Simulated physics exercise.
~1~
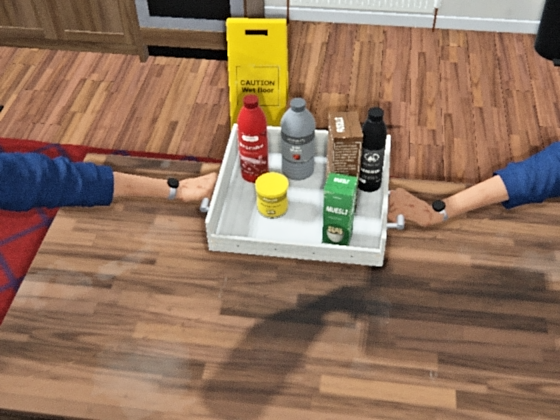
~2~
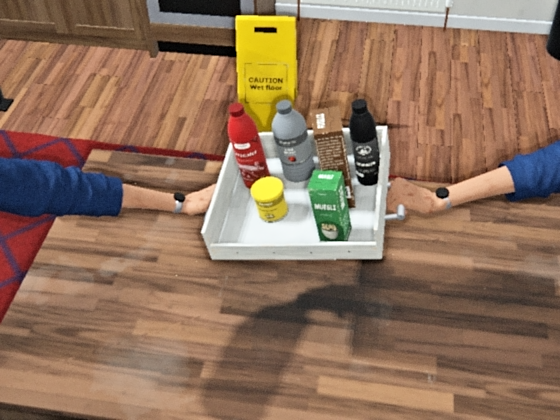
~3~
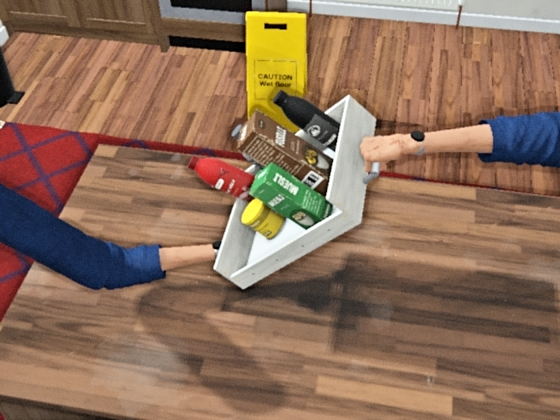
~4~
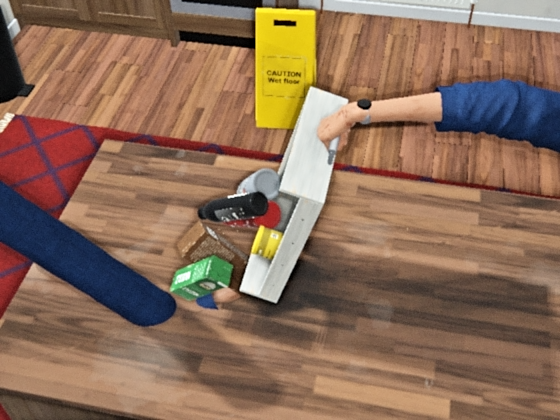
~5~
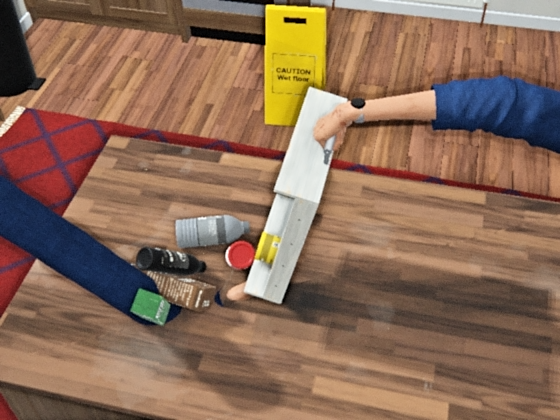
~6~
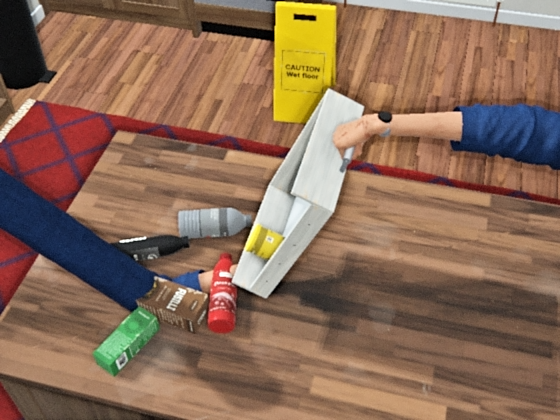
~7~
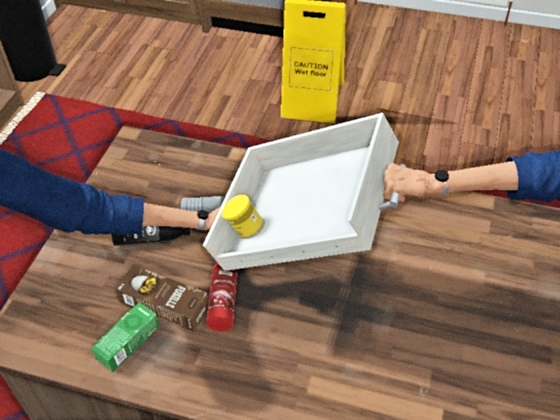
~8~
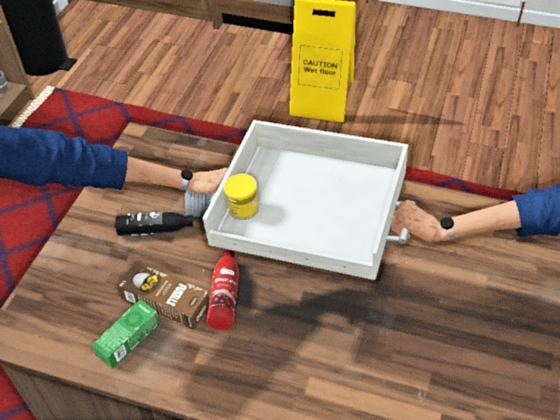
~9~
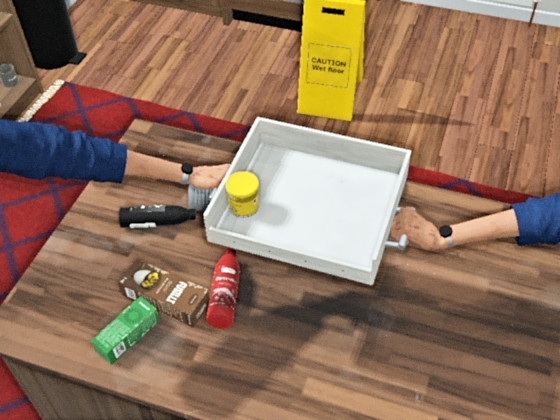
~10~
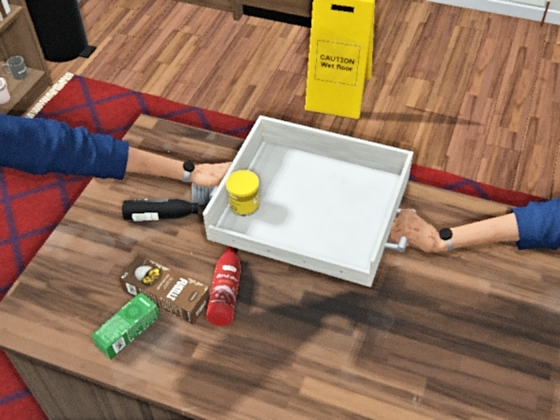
Above a wooden table, two hands tip a white crate left, spilling bottles and cartons, then level it, yellow tin still inside.
